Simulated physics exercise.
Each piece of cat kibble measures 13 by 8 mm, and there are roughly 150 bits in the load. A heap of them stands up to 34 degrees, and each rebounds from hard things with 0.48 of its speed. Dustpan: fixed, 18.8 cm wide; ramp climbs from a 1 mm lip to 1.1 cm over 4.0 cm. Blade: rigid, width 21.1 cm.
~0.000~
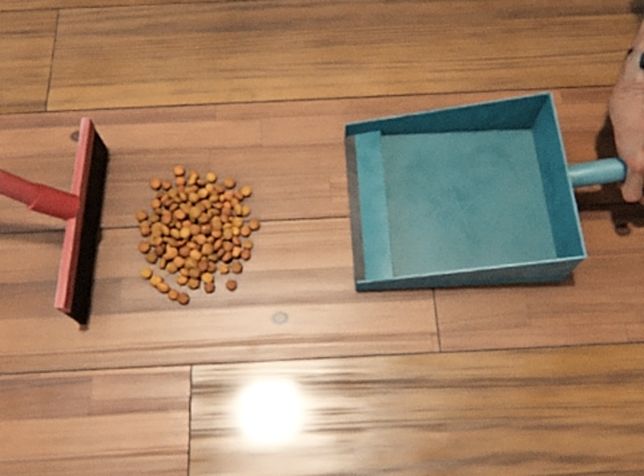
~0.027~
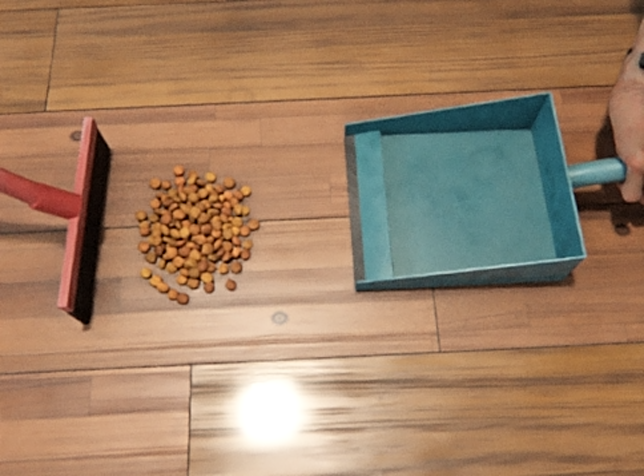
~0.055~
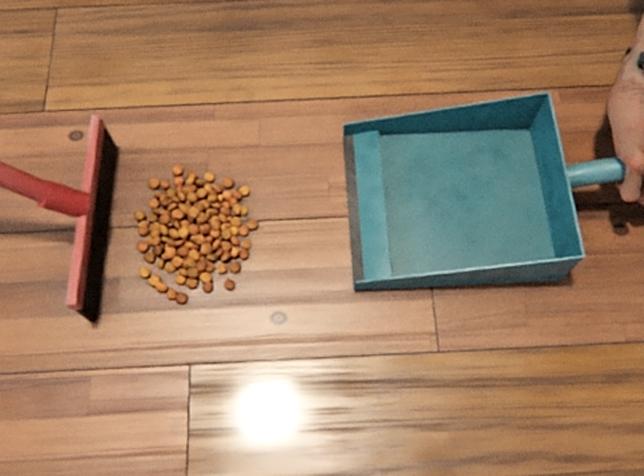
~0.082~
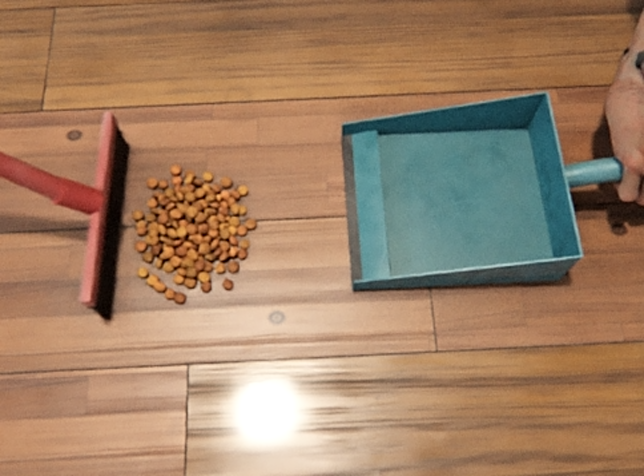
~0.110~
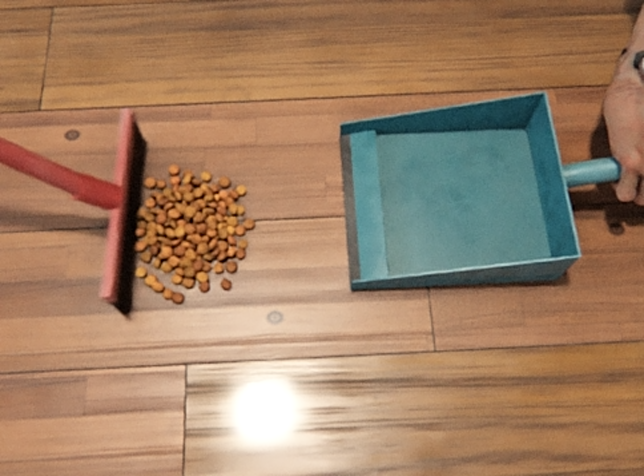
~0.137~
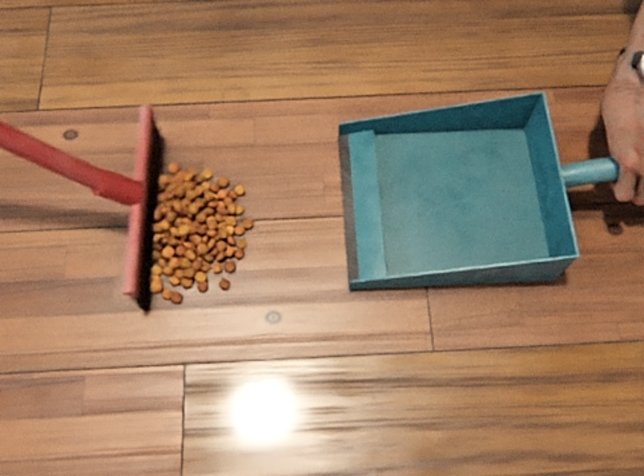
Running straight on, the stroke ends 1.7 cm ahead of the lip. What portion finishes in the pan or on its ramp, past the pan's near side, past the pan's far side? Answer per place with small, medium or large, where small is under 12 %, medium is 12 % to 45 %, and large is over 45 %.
In the pan or on its ramp large, past the pan's near side small, past the pan's far side small.
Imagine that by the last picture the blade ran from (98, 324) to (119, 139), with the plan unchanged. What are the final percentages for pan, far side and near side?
Pan 20; far 0; near 35.
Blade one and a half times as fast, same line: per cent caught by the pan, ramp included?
Then roughly 65 per cent.
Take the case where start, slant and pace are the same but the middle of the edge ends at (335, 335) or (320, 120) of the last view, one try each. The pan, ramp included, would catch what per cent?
Close to 20 and 30 in a hundred, in that order.
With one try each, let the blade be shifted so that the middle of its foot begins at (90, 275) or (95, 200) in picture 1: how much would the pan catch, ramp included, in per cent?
Around 55 percent, then around 40 percent.
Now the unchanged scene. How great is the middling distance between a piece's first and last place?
About 20 cm.
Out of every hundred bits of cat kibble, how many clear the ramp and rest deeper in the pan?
Roughly 20 per cent.
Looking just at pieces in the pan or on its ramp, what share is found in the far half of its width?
Around 60 percent.
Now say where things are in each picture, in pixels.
Blade from (64, 307) to (89, 126), moved 0.0 cm, 0 of the pieces shifted so far; middle of the pieces at (193, 231); pan at (466, 204), in the first picture.
Blade from (67, 306) to (92, 126), moved 0.3 cm, 0 of the pieces shifted so far; middle of the pieces at (193, 231), in the second picture.
Blade from (75, 304) to (99, 124), moved 1.3 cm, 0 of the pieces shifted so far; middle of the pieces at (191, 231), in the third picture.
Blade from (89, 301) to (111, 121), moved 2.8 cm, 0 of the pieces shifted so far; middle of the pieces at (190, 230), in the fourth picture.
Blade from (110, 297) to (129, 117), moved 5.0 cm, 1 of the pieces shifted so far; middle of the pieces at (188, 230), in the fifth picture.
Blade from (131, 292) to (148, 114), moved 7.2 cm, 72 of the pieces shifted so far; middle of the pieces at (190, 229); pan at (459, 203). The blade's pace is about 0.83 m/s, heading 9 degrees away from the viewer's side, in the sixth picture.
Then, at 0.26 s, middle of the blade 11 cm from the lip; 0 % over the lip, far side 0 %, near side 5 %.
Then, at 0.35 s, middle of the blade 4 cm from the lip; 5 % over the lip, far side 5 %, near side 5 %.
Then, at 0.57 s, middle of the blade 2 cm from the lip; 55 % over the lip, far side 5 %, near side 10 %.
At rest (1.1 s), pan 55 %, near side 5 %, far side 5 %, in front of the lip or behind the blade 35 %.
